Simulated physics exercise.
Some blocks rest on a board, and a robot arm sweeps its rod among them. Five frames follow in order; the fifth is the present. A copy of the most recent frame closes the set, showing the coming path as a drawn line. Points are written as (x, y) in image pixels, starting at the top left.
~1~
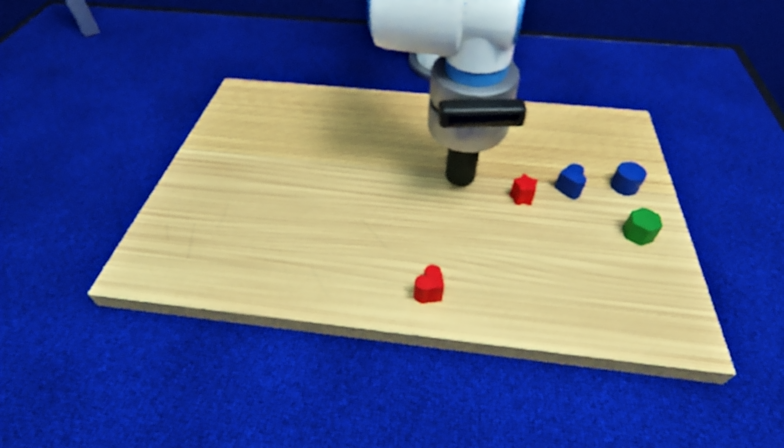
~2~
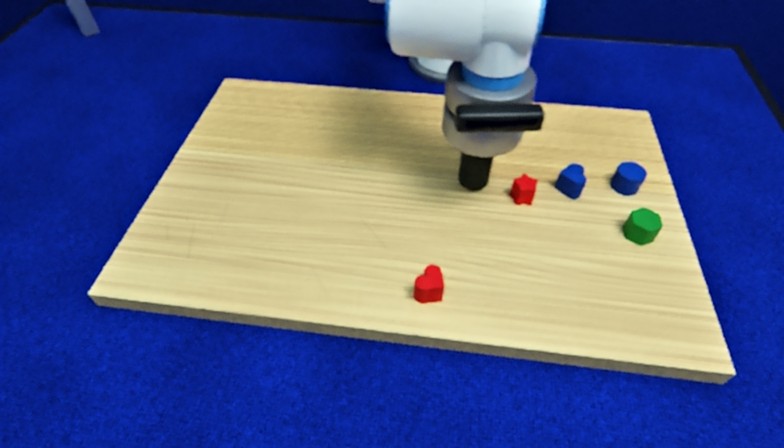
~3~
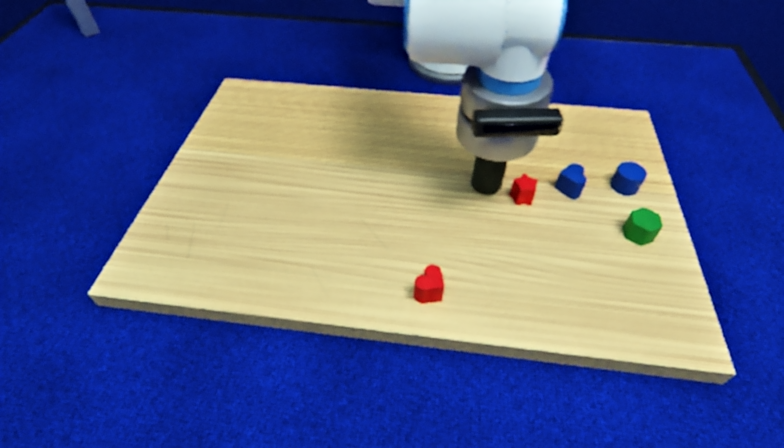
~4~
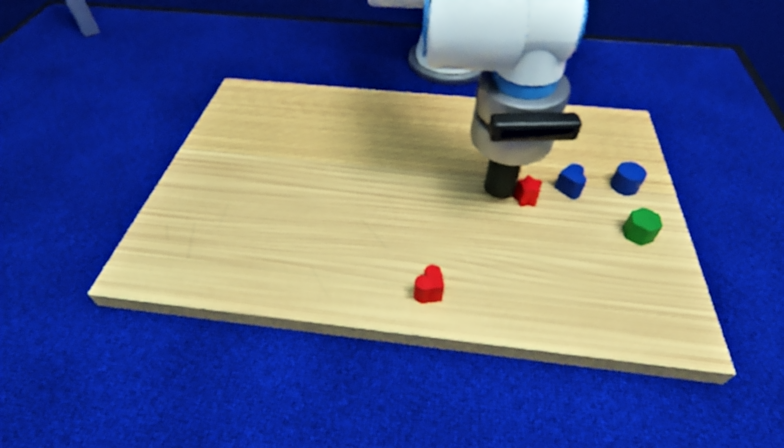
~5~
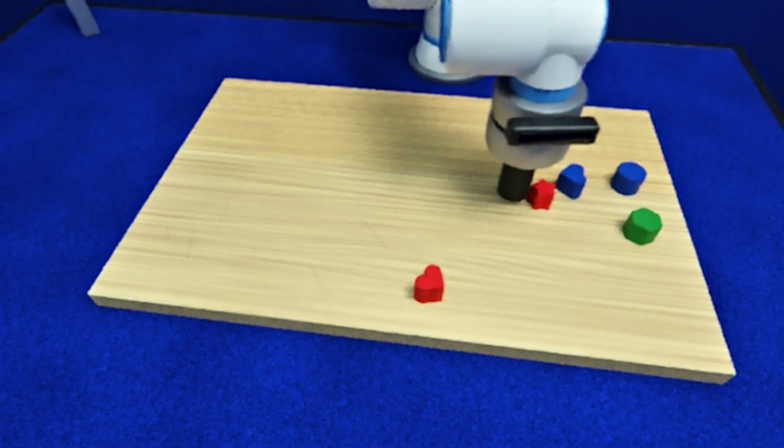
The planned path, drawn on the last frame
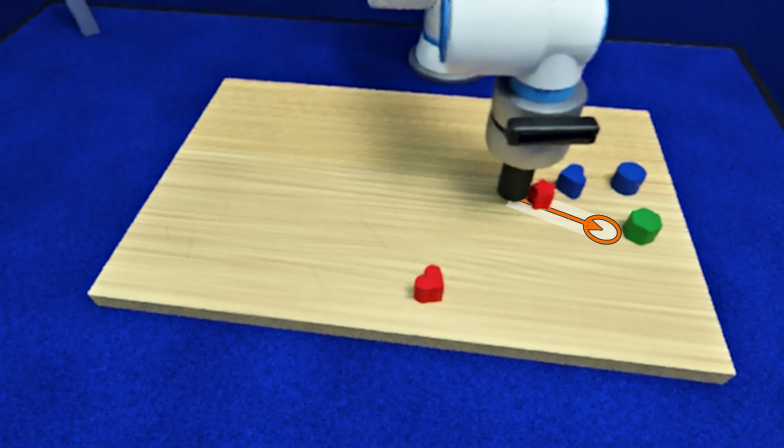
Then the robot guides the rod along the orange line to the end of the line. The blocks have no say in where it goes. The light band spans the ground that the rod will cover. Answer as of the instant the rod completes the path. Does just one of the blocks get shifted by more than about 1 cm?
Yes, it checks out.
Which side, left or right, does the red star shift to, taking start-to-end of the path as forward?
Off to the left side.
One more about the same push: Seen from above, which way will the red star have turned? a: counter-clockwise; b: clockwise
Correct choice: A.
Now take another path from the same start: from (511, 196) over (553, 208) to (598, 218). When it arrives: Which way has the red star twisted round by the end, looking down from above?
Looking down, it rotates anti-clockwise.
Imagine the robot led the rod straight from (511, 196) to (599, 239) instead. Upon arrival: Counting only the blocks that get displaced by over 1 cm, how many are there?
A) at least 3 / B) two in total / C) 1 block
C
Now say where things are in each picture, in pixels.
Rod tip at (460, 176); block tops, red star at (526, 182); green six-sided block at (647, 219), in the first frame.
Rod at (473, 180); blocks unchanged, in the second frame.
Rod at (486, 184); blocks unchanged, in the third frame.
Rod at (500, 187); red star at (531, 183), in the fourth frame.
Rod at (513, 191); red star at (545, 187); green six-sided block at (647, 219), in the fifth frame.
Path on the board, in a line from (511, 196) to (602, 229).
What follows on the original path. One third of the way, rod at (543, 202); red star at (576, 194), turned 25° anticlockwise.
Two thirds of the way, rod at (573, 213); red star at (601, 196), turned 70° anticlockwise.
At the end, rod at (605, 225); red star at (615, 196), turned 115° anticlockwise; green six-sided block in place.
